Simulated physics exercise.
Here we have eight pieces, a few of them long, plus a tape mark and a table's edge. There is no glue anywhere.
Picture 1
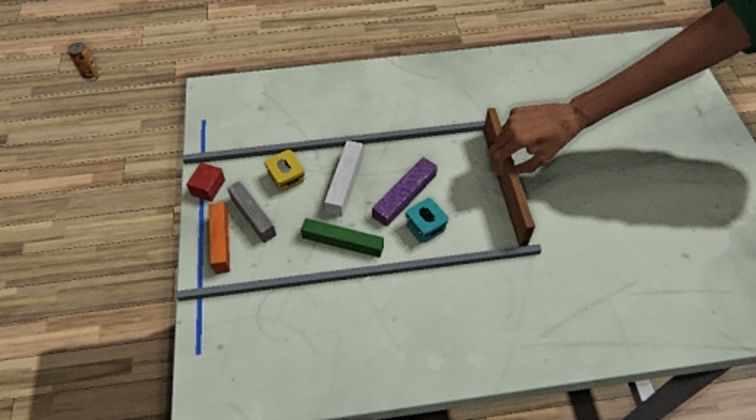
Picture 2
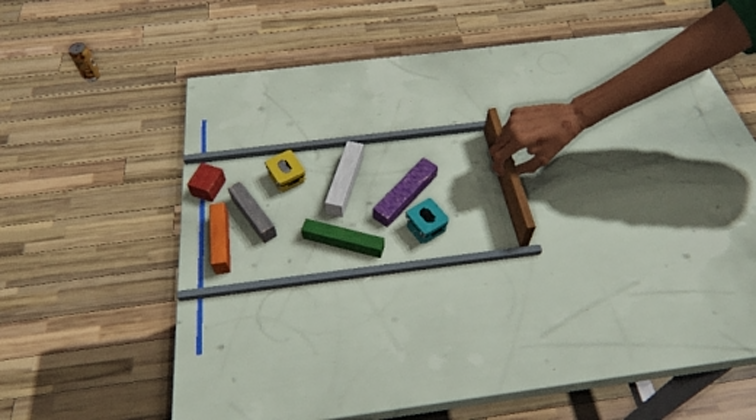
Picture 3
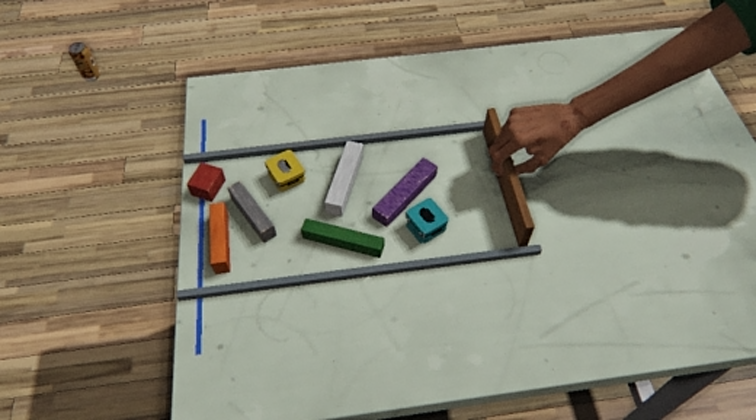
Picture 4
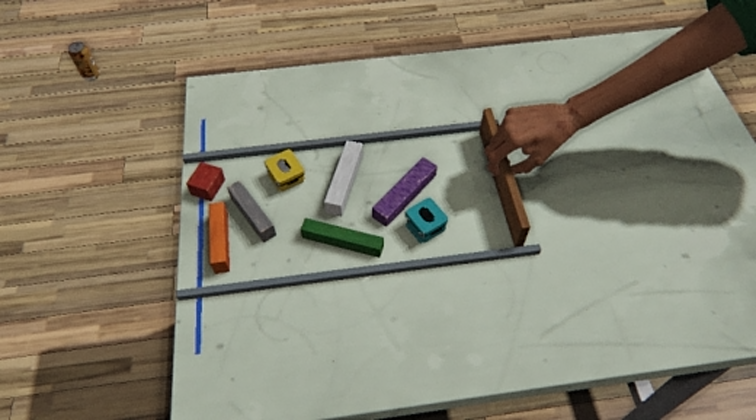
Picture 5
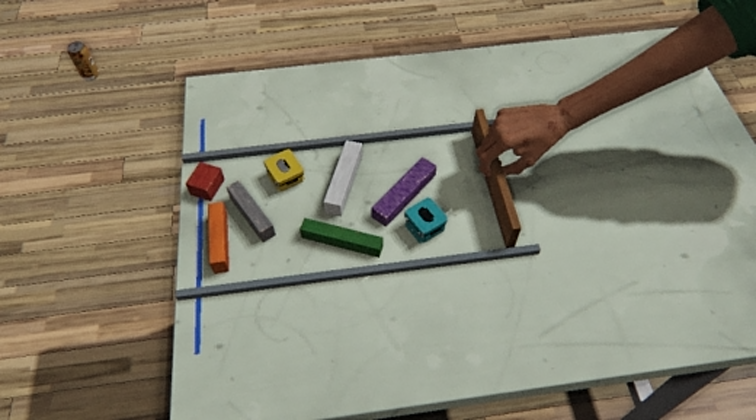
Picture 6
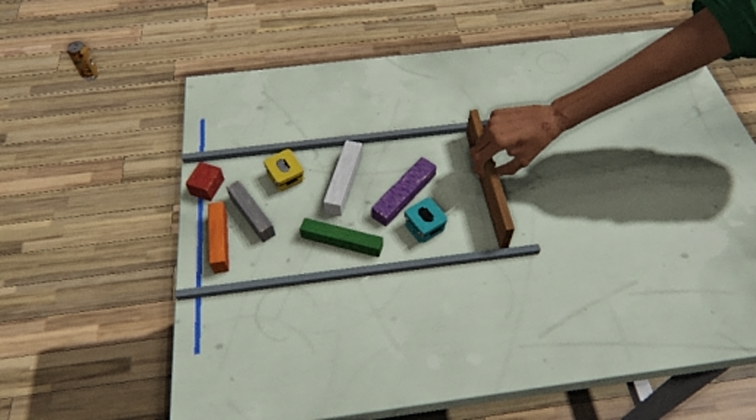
A hand grips a brown wooden board standing across two grey rails on a pale table, seen from above at a slight tilt, with a wooden floor behind. Between the rails lie red, orange, grey, yellow, white, green, purple and turquoise pieces, with blue tape at left. The board stays still at first, then the hand slides it slightly left while the pieces and view barely change.
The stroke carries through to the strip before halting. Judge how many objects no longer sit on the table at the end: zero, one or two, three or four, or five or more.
The number going over the edge will be five or higher.
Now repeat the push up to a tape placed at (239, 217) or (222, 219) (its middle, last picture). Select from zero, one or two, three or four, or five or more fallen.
In order, you'd get 3 or 4 falling, then 3 or 4.
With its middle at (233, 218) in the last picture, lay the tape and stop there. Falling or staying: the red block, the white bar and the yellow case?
What happens: The red block goes down, the white bar does not come off, the yellow case does not come off.
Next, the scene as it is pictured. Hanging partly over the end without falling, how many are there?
1, I think.
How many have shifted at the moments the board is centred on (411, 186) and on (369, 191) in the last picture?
That makes 2 at the first spot and 4 at the second.
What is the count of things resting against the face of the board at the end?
Number: 1.
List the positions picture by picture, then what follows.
The first frame shows red block (206, 182); orange stick (219, 238); grey bar (252, 211); board (507, 175); tape (201, 223).
The second frame shows orange stick (220, 238); board (507, 175).
The third frame shows grey bar (252, 211); white bar (345, 178).
The fourth frame shows red block (206, 182); turquoise case (427, 221).
The fifth frame shows orange stick (219, 237); yellow case (285, 172).
The sixth frame shows red block (205, 181); orange stick (218, 237); grey bar (251, 211); board (488, 177); tape (200, 222).
A little later, none off yet; red block at rest near (205, 181); orange stick at rest near (218, 237); grey bar at rest near (251, 211).
Next, none off yet; red block at rest near (205, 181); orange stick at rest near (218, 237); grey bar moving near (244, 207).
Later still, none off yet; red block tilted well over near (163, 194); orange stick tilted well over near (157, 263); grey bar shifted about its own width near (177, 212).
When it is over, the number that fall off is five or more; down, purple bar, white bar, green bar, yellow case, grey bar, orange stick and red block.
